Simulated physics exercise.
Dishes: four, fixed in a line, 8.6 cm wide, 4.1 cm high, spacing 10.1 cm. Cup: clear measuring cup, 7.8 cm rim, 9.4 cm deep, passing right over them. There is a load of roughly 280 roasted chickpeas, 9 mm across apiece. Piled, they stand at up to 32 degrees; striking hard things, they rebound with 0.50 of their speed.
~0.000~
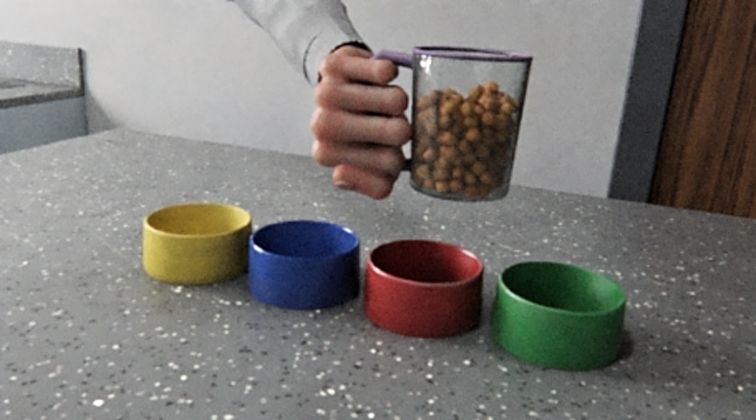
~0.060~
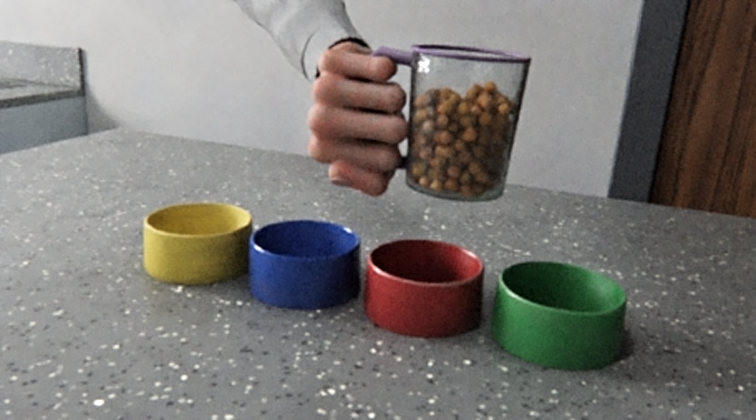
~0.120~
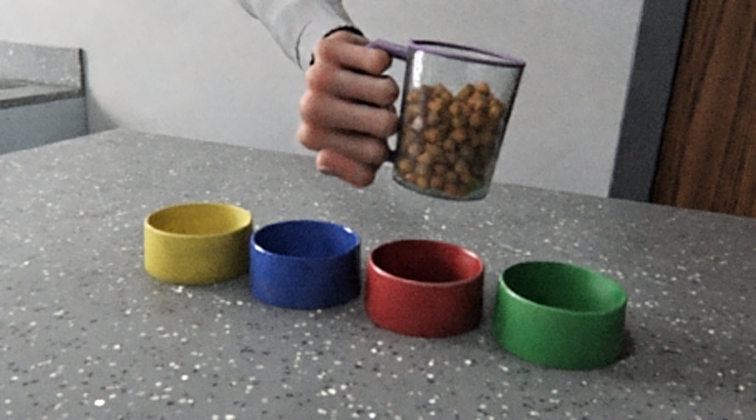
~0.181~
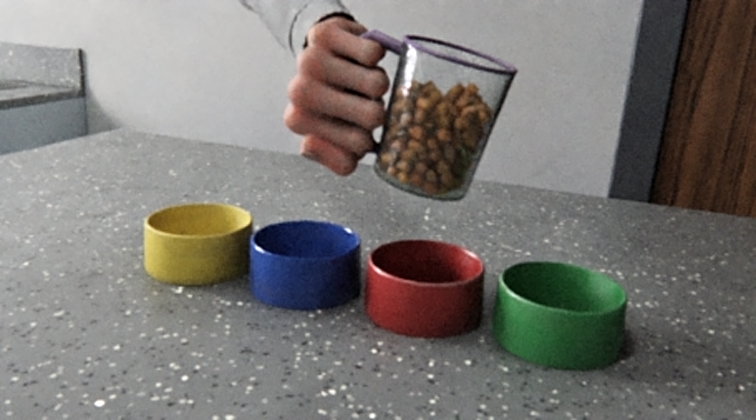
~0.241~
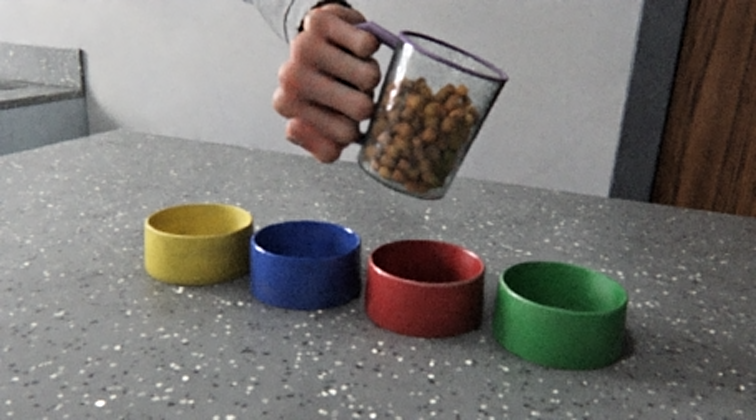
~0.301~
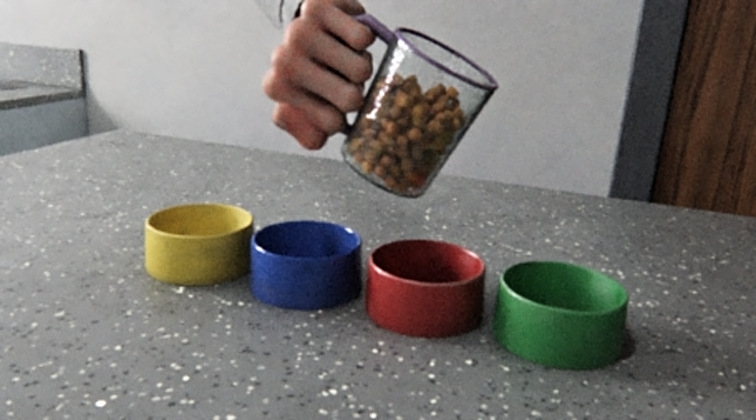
Above four colored dishes on a speckled counter, a hand moves a chickpea-filled cup left, tilting it rightward.
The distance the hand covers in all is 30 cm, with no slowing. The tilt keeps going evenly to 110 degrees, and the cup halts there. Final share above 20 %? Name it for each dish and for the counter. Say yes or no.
Red: No, blue: Yes, green: No, yellow: Yes, counter: No.
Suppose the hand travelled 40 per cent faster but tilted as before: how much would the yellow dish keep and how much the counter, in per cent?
Shares: Yellow 80, counter 10.
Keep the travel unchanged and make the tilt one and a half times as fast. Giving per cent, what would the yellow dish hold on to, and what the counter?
In that case I'd put yellow at 10 and the counter at 30.
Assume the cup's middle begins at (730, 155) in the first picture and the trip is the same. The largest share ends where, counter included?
Red.
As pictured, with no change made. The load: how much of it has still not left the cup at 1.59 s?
It comes to about 20 percent.
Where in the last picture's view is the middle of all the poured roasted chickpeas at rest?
Centre at rest: Approx. (282, 261) px.
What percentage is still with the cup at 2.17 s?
Around 0 in a hundred.
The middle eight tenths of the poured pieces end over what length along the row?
Some 13 centimetres.
After 1.07 s, tilt 107 degrees; cup holds 95 %.
After 1.59 s, tilt 110 degrees; cup holds 20 %, blue 55 %, yellow 5 %.
After 2.17 s, tilt 110 degrees; cup holds 0 %, blue 60 %, yellow 30 %.
At rest (2.6 s), red 0 %, blue 60 %, green 0 %, yellow 30 %, counter 15 %.
